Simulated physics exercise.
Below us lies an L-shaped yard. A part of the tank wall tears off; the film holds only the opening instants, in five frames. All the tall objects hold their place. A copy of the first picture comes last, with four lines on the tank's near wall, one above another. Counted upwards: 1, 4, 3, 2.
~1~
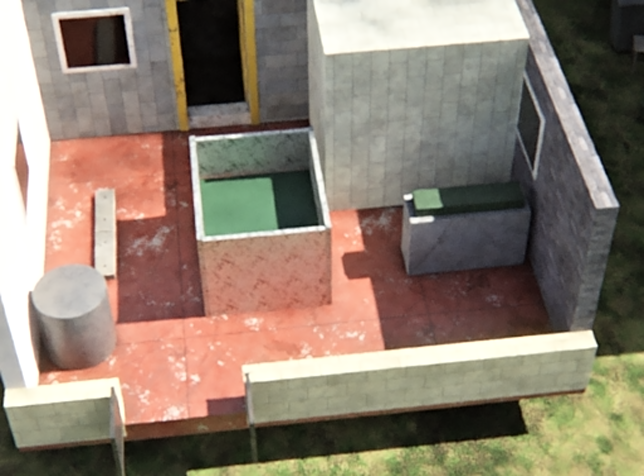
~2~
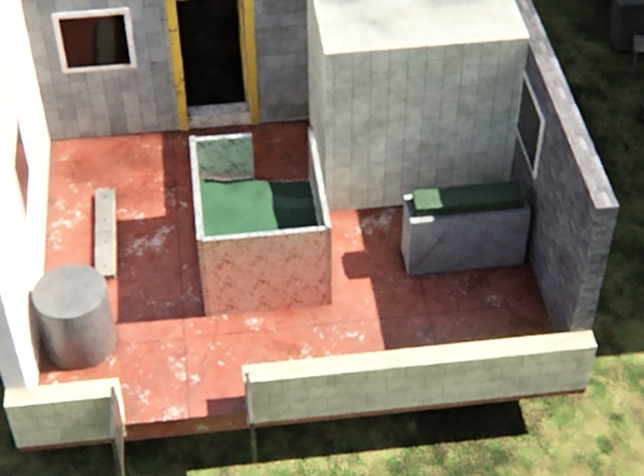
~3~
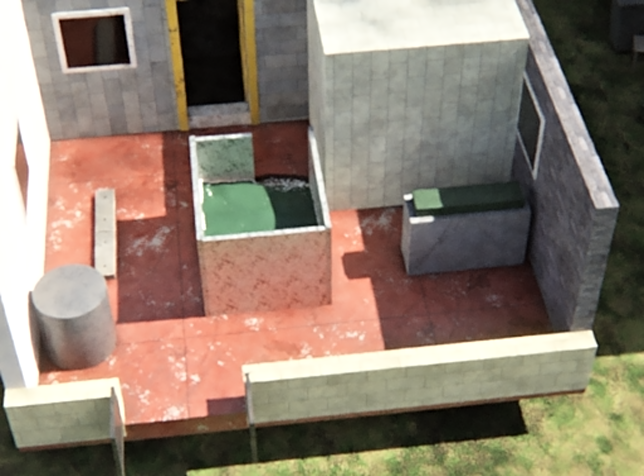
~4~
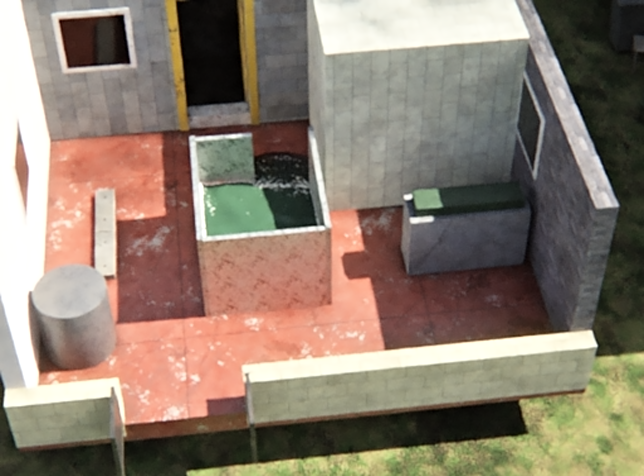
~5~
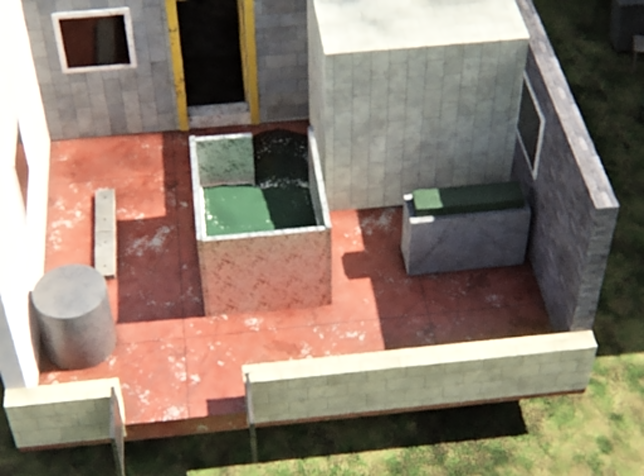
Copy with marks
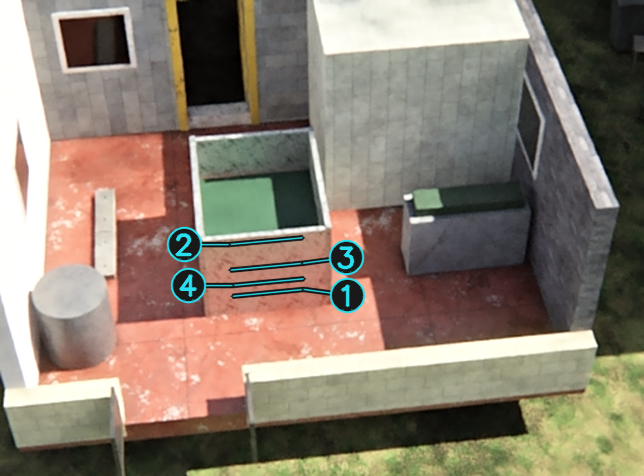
In a walled yard, green water in a tank ripples, then sinks and churns near the back.
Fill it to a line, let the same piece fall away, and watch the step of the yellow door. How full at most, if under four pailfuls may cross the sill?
Choose 4.
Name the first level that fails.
It is 3.
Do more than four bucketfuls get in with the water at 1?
No, not at all.
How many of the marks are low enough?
Two of them.
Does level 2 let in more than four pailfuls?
Yes.
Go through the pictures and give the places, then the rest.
The first frame shows water in the tank at rest, its middle at (260, 219); foot of the yellow doorway at (220, 126); open gate at (180, 369).
In the second frame, water covers 1 % of the ground, its front hidden from here.
In the third frame, water covers 3 % of the ground, its front hidden from here.
In the fourth frame, water covers 5 % of the ground, its front hidden from here.
In the fifth frame, water covers 9 % of the ground, its front hidden from here.
In cyan, 1 at (268, 292); 2 at (265, 241); 3 at (267, 266); 4 at (267, 282); from the bottom up 1, 4, 3, 2.
Choosing 1, nothing gets over.
Choosing 2, dozens of bucketfuls pour in.
Choosing 3, about 9 bucketfuls get in.
Choosing 4, a splash gets over, under a bucket.
